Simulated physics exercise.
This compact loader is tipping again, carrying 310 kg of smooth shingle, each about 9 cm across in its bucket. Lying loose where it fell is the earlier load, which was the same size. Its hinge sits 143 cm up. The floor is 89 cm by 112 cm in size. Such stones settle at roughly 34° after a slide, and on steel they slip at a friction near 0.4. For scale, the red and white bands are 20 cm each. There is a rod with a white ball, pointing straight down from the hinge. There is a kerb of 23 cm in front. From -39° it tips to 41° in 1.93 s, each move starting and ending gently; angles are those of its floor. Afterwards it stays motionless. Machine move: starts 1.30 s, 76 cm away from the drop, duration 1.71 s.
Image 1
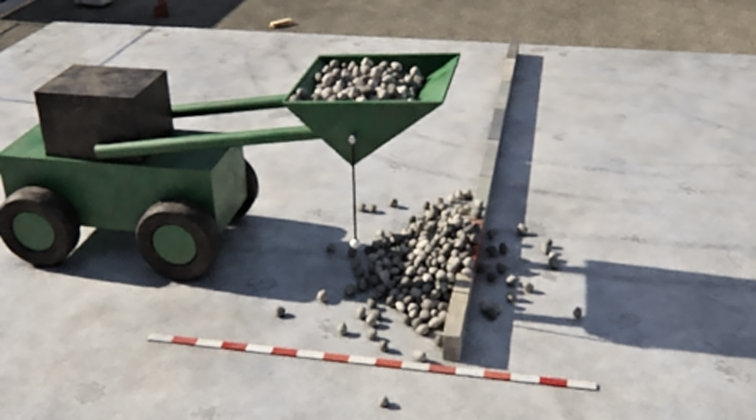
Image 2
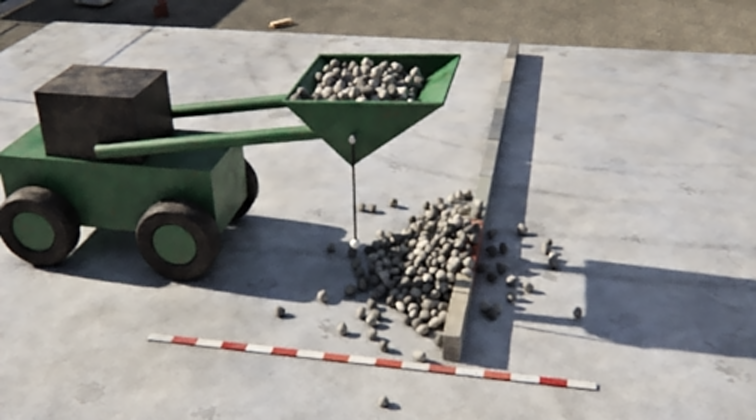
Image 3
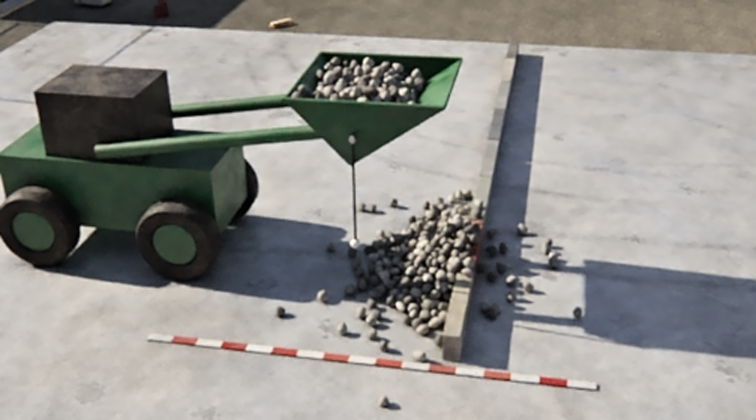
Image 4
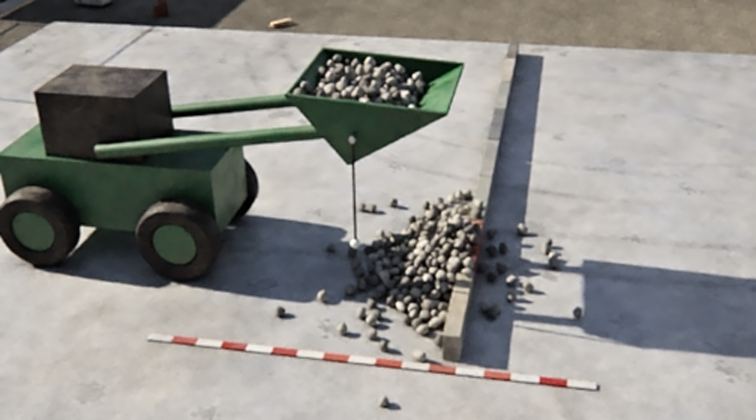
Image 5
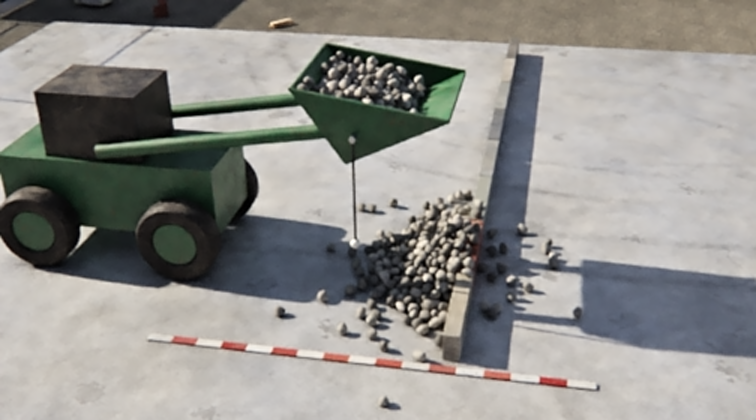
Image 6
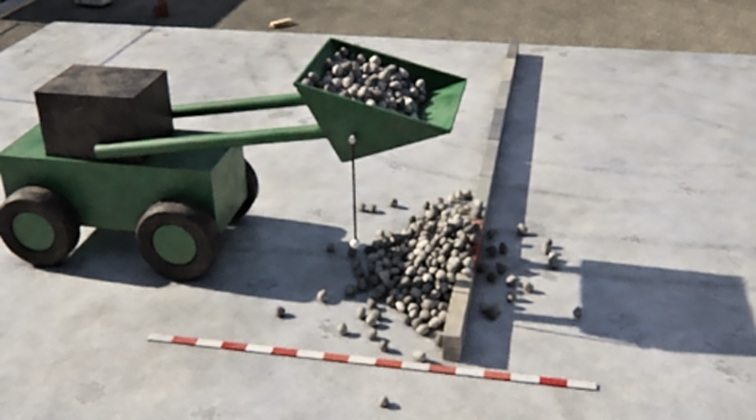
Green loader slowly tilting its raised, stone-filled bucket forward to the right, above a pile of stones against a low kerb.
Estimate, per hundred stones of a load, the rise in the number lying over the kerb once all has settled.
Roughly 30 more per hundred.
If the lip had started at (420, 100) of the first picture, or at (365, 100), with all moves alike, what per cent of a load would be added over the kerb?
Some 10 percent, and then 0 percent.
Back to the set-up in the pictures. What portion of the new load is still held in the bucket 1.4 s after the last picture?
Estimate: 5 % remaining inside, roughly.
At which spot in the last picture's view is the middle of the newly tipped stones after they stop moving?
Middle: Approx. (438, 256) px.
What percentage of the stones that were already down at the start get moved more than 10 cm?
Estimate: 20 %, roughly.
Then, 0.9 s after the last picture the floor is at 29°; in per cent of one load, 93 in the bucket, 102 on this side of the kerb, 5 over the kerb; the foremost stones are at (542, 266).
Then, 1.4 s after the last picture the floor is at 41°; in per cent of one load, 5 in the bucket, 170 on this side of the kerb, 24 over the kerb; the foremost stones are at (562, 286).
Then, 2.9 s after the last picture the floor is at 41°; in per cent of one load, 0 in the bucket, 165 on this side of the kerb, 35 over the kerb; the foremost stones are at (635, 313).
Then, 5.6 s after the last picture the floor is at 41°; in per cent of one load, 0 in the bucket, 165 on this side of the kerb, 35 over the kerb; the foremost stones are at (635, 313). Net gain over the kerb, 30.
